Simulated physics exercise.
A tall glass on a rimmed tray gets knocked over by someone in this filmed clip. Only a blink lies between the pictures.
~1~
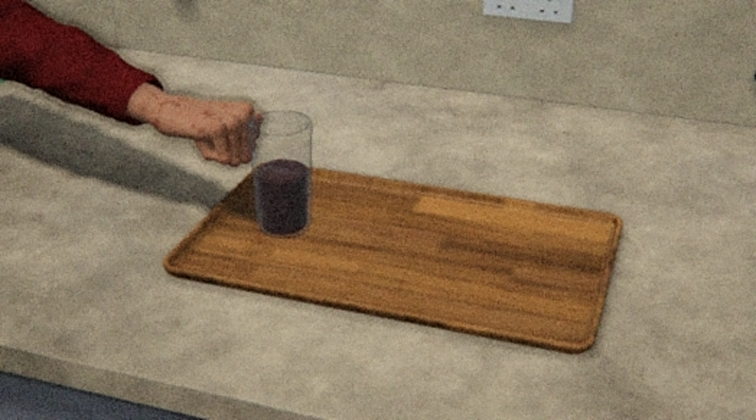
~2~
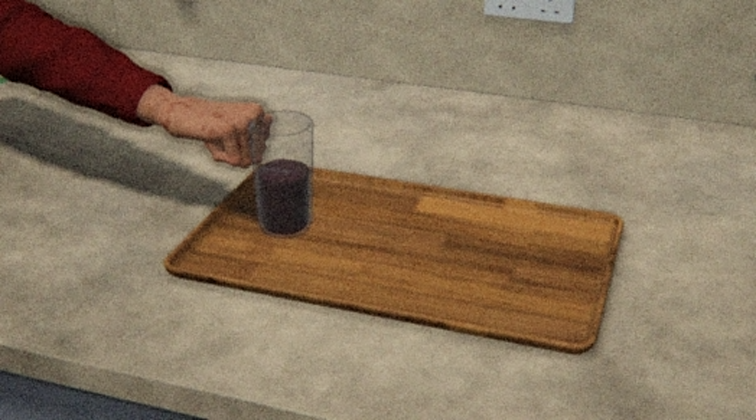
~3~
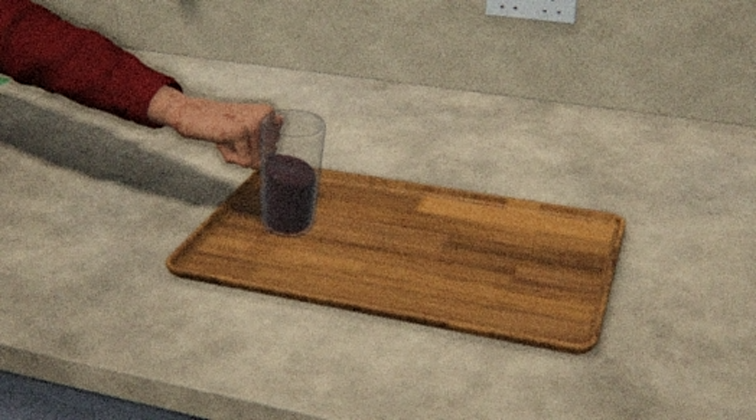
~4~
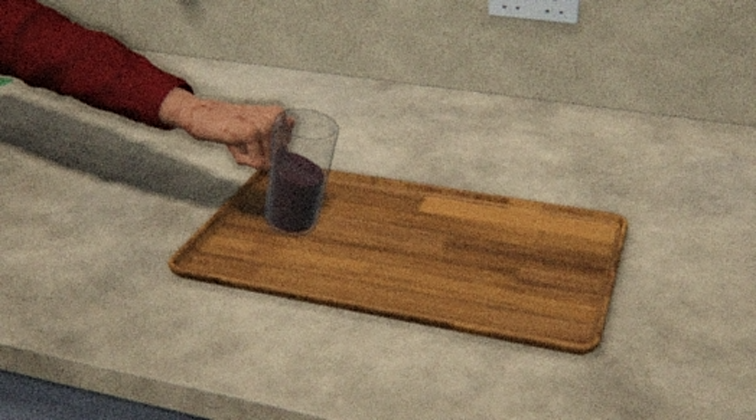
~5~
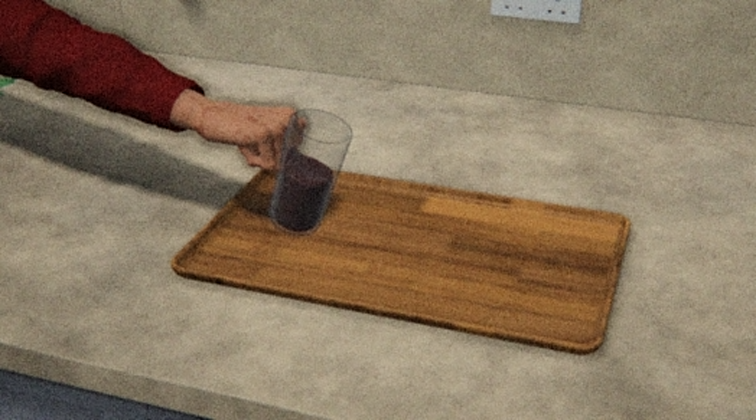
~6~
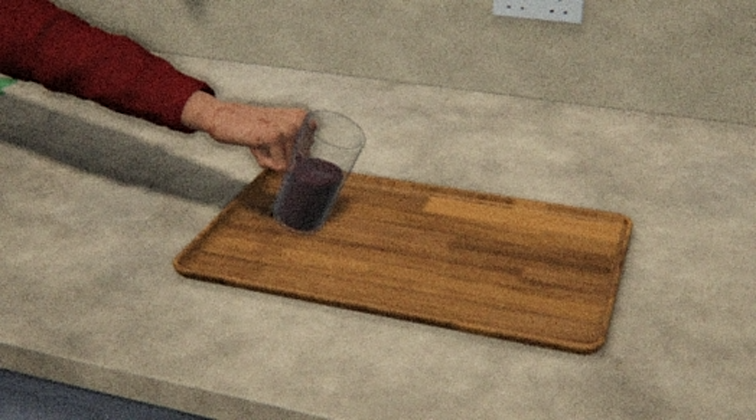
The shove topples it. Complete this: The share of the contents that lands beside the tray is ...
The share that lands beside the tray is a quarter or more.
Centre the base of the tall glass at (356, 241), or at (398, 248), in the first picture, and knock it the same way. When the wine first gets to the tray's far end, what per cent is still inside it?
Near 75 in a hundred first, near 85 in a hundred second.
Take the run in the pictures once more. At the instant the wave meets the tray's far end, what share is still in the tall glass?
45 %.
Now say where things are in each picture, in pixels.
In the first frame, tilt 0°; right rim (308, 129); surface from (261, 165) to (308, 172); the tray's far rim is at (607, 276); the tray is clear ahead.
In the second frame, tilt 0°; right rim (309, 129); surface from (261, 164) to (309, 172).
In the third frame, tilt 6°; right rim (321, 131); surface from (270, 153) to (313, 174).
In the fourth frame, tilt 11°; right rim (335, 135); surface from (279, 147) to (324, 177).
In the fifth frame, tilt 17°; right rim (348, 140); surface from (287, 160) to (334, 176).
In the sixth frame, tilt 23°; right rim (362, 146); surface from (291, 169) to (343, 176).
A moment on, the tall glass is falling and 100 per cent is in the glass, 0 on the tray and 0 above or beyond its rim.
Next, the tall glass lies on its side and 95 per cent is in the glass, 2 on the tray and 4 above or beyond its rim.
Then the tall glass lies on its side and 53 per cent is in the glass, 44 on the tray and 3 above or beyond its rim.
Later the tall glass lies on its side and 27 per cent is in the glass, 44 on the tray and 29 above or beyond its rim.
In the end 64 per cent is held by tray and glass, 36 is off the tray.
